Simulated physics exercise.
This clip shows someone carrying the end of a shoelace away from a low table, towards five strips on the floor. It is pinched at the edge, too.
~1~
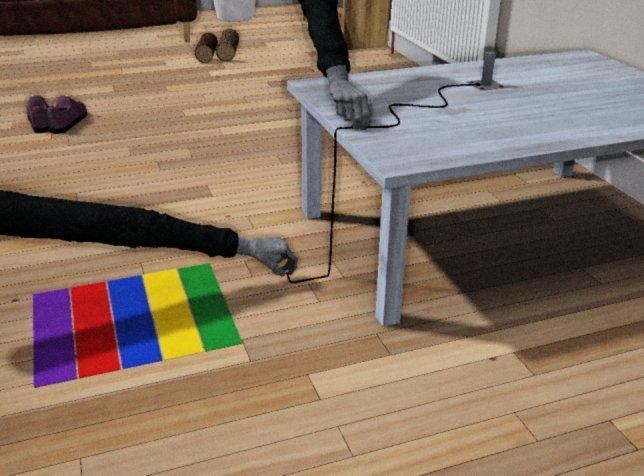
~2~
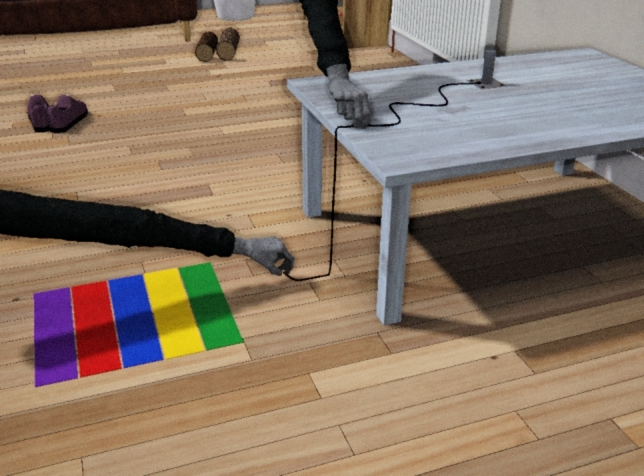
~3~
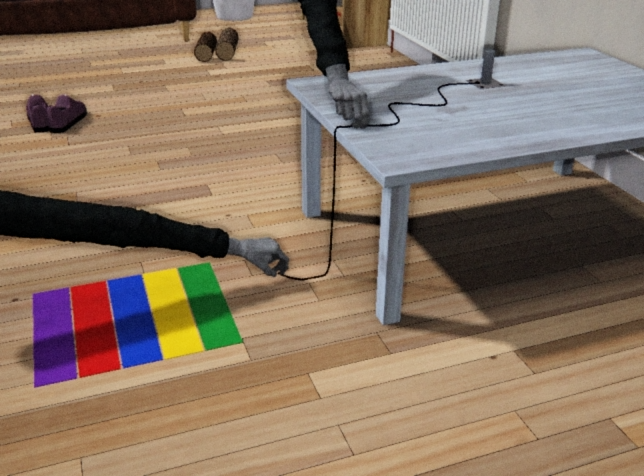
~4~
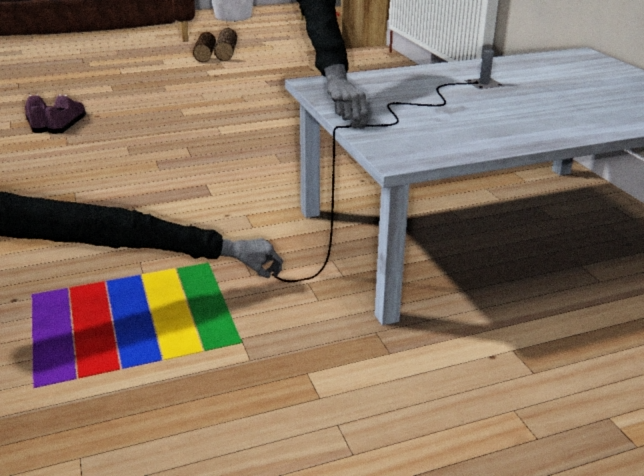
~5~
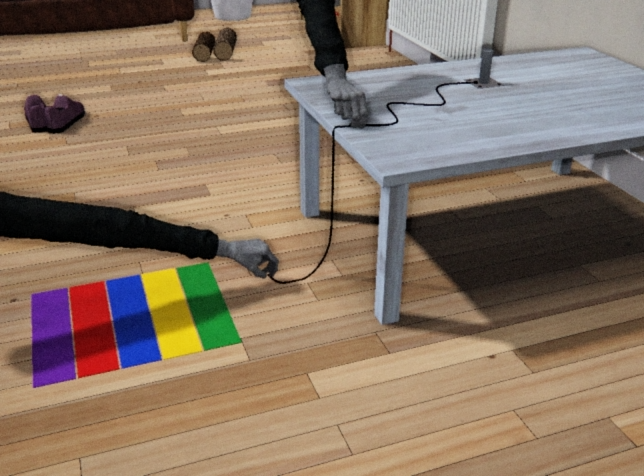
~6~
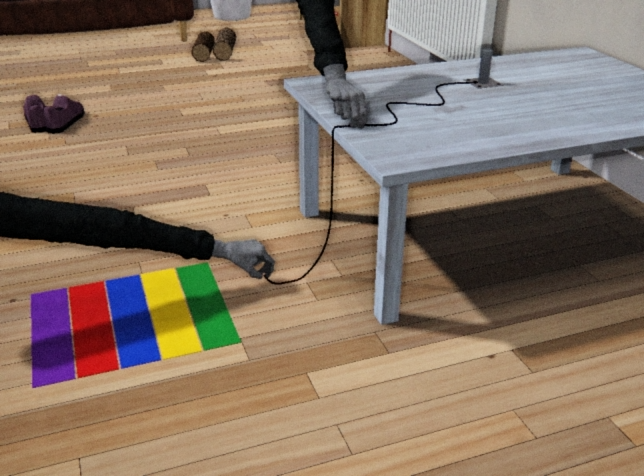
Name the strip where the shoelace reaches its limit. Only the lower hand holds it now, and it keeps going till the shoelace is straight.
Red.
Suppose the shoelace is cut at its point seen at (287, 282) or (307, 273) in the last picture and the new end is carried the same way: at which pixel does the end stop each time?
Result 1: (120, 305). Result 2: (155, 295).
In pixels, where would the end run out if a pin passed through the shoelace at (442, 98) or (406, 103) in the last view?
First (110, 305), then (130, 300).
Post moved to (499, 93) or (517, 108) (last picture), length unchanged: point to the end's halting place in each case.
The spots are roughly (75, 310) and (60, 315).
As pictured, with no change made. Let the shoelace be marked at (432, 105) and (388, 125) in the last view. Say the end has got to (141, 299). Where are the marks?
Point one: (396, 103); point two: (321, 146).
Early on, end near (141, 299); over blue.
Midway, end near (105, 306); over red.
At the end of the slack, end near (82, 310); over red. Over red.
